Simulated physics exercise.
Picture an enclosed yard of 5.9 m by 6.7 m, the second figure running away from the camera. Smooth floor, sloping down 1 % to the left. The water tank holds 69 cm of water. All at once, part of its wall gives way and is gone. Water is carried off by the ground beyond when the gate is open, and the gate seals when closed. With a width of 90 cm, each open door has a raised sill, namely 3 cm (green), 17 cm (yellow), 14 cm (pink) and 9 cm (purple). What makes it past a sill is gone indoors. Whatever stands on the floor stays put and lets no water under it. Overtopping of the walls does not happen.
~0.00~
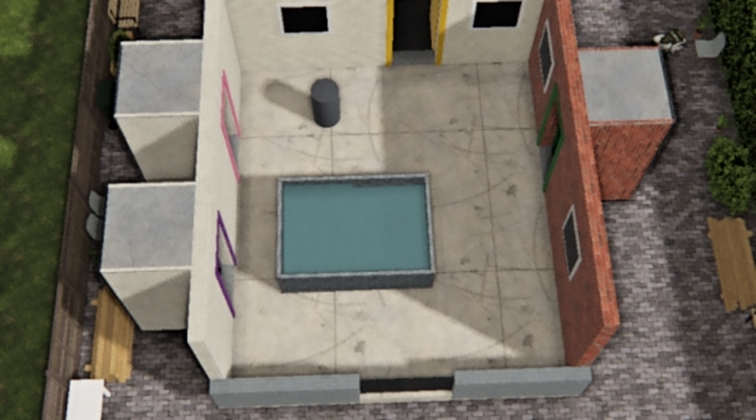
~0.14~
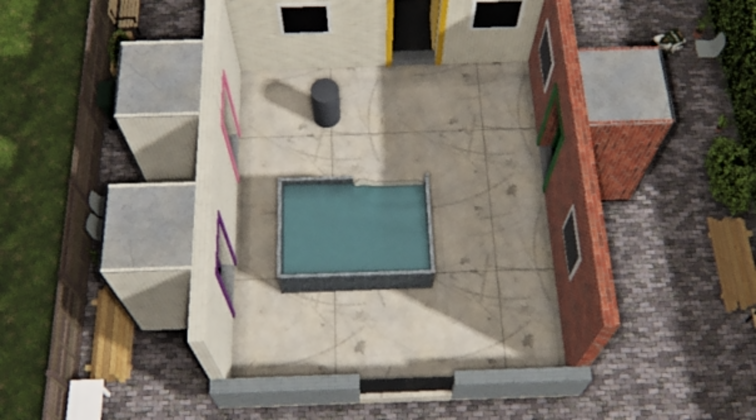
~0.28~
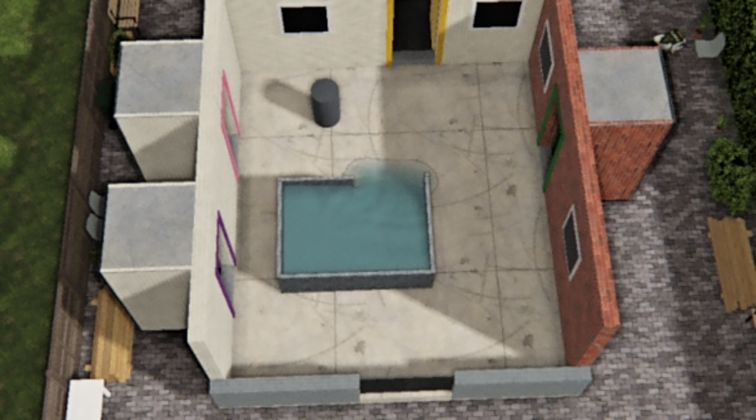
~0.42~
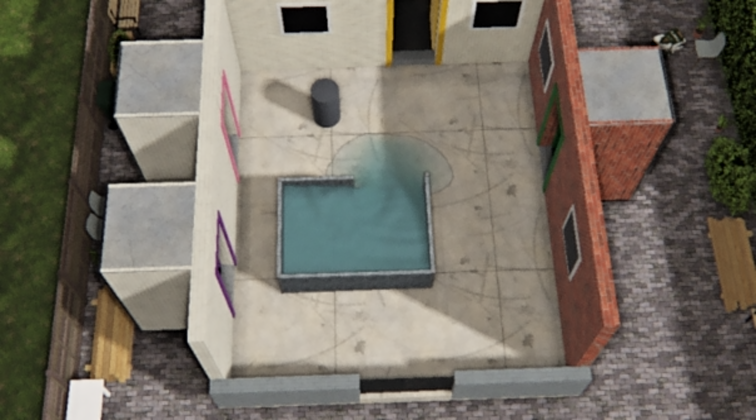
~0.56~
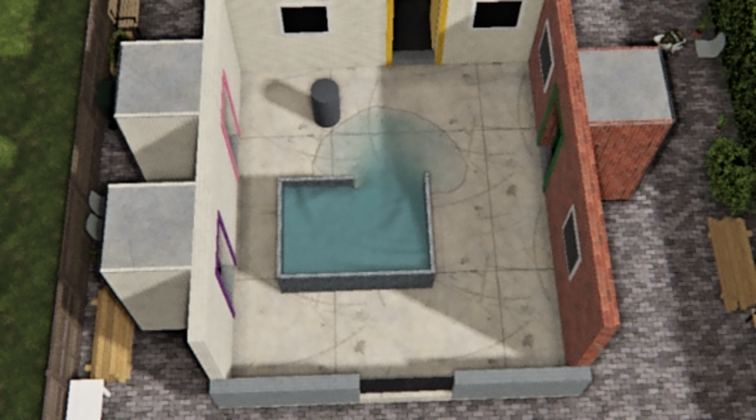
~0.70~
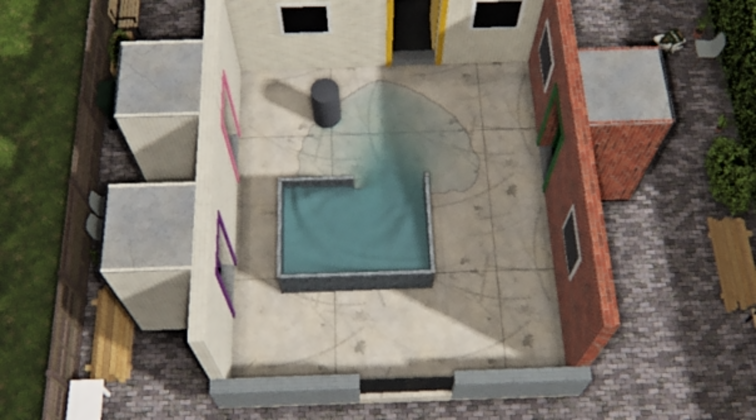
The clip opens on a still, rectangular tank of teal water in a pale walled yard, with a dark cylinder standing behind it. Part of the tank's far wall vanishes, and water pours through the gap, fanning outward across the floor in a widening, thin sheet while the level inside drops slightly.
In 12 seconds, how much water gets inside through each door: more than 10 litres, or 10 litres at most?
As I see it, at the green door I expect the water to rise above the limit. At the yellow door I expect the water to rise above the limit. At the pink door I expect the water to hold within the limit. At the purple door I expect the water to rise above the limit.
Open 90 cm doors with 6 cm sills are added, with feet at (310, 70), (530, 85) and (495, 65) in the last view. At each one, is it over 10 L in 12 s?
The first one exceeds it, the second one exceeds it, and the third one exceeds it.
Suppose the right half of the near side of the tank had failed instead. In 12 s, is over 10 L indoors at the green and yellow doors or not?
Then: Green below, yellow under.
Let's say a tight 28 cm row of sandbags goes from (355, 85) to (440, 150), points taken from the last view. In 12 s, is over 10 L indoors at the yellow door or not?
So yellow stays inside.
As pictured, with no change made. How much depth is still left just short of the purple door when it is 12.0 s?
It's some 16.0 centimetres deep.
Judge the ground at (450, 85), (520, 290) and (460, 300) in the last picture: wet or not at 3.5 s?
Submerged, untouched, untouched.
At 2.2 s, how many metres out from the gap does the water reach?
Distance: Approx. 4.0 m.
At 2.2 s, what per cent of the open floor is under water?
Covered: Roughly 40 %.
After 1.4 s water covers 30 % of the floor and is deepest (38 cm) near (406, 190); green door not reached, yellow door 33 cm at the sill, 19 L in, pink door not reached, purple door not reached.
After 2.2 s water covers 40 % of the floor and is deepest (45 cm) near (523, 68); green door not reached, yellow door 33 cm at the sill, 83 L in, pink door 2 cm at the sill, 0 L in, purple door not reached.
After 3.5 s water covers 45 % of the floor and is deepest (28 cm) near (470, 69); green door 8 cm at the sill, 1 L in, yellow door 24 cm at the sill, 148 L in, pink door 11 cm at the sill, 0 L in, purple door not reached.
After 7.0 s water covers 90 % of the floor and is deepest (18 cm) near (232, 390); green door 7 cm at the sill, 40 L in, yellow door 15 cm at the sill, 169 L in, pink door 10 cm at the sill, 0 L in, purple door 8 cm at the sill, 0 L in.
After 12.0 s water covers 100 % of the floor and is deepest (18 cm) near (232, 390); green door 5 cm at the sill, 67 L in, yellow door 8 cm at the sill, 169 L in, pink door 8 cm at the sill, 0 L in, purple door 16 cm at the sill, 17 L in.
